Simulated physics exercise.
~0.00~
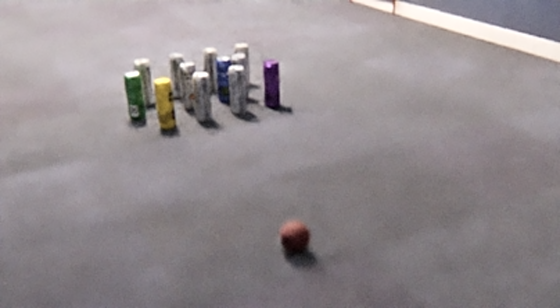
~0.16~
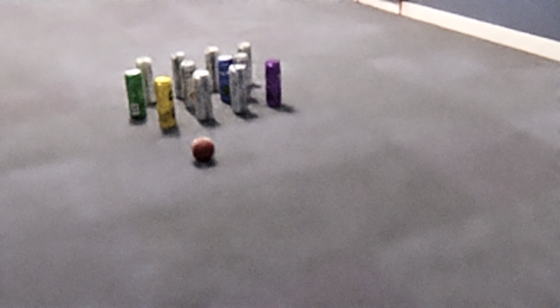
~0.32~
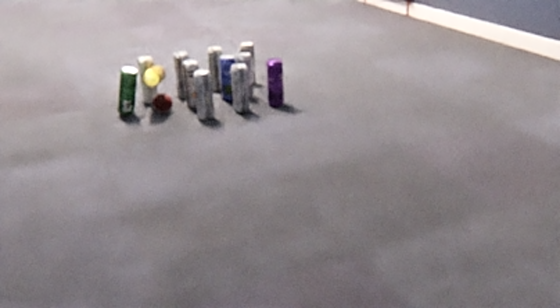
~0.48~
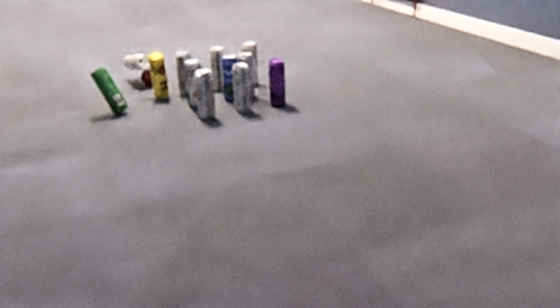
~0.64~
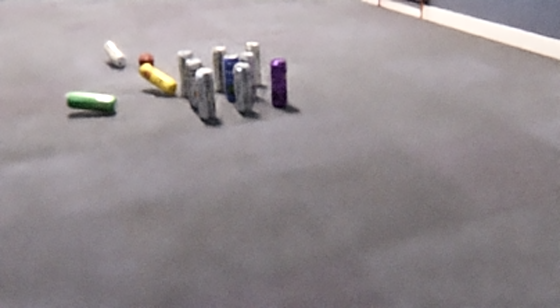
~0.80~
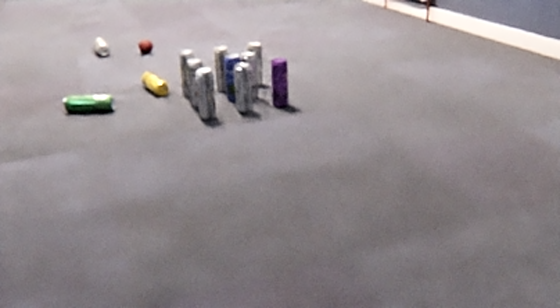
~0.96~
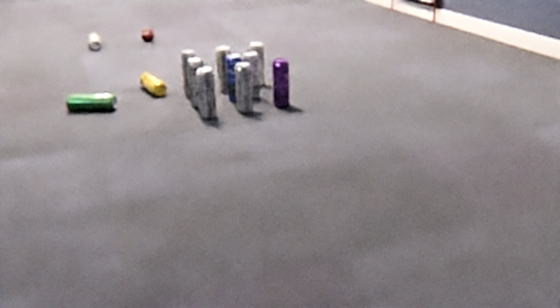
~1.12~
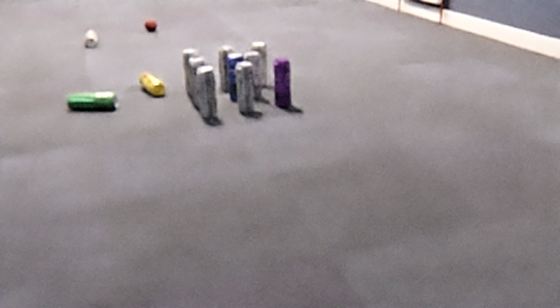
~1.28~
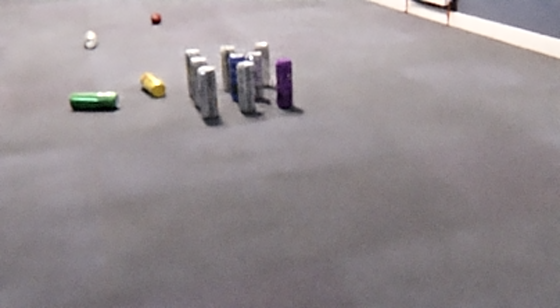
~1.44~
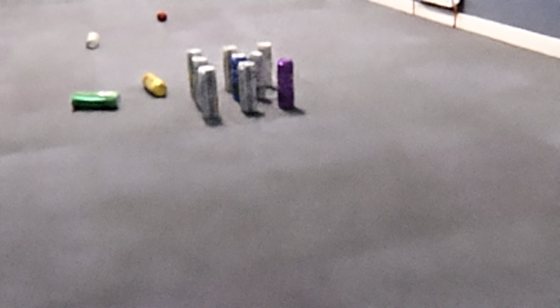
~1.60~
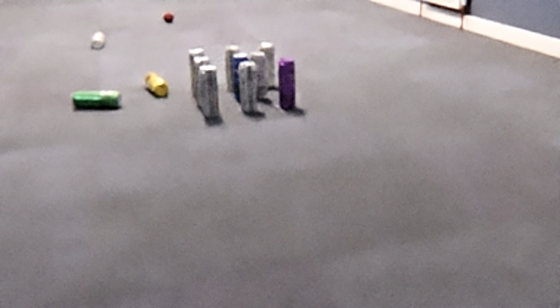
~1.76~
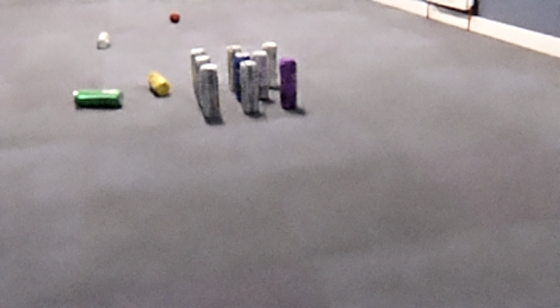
A reddish-brown ball rolls across a grey floor towards a cluster of upright tubes, seen from above and in front, with a pale skirting strip at the upper right. Green and yellow tubes stand at the left, a purple one at the right, and a blue one among whitish ones between them. The ball travels up and left and strikes the yellow tube, which flips into the air. The green tube tips left and a whitish one behind is knocked away before the yellow one drops onto its side. The ball rolls on into the distance, leaving three tubes lying flat and the rest standing.
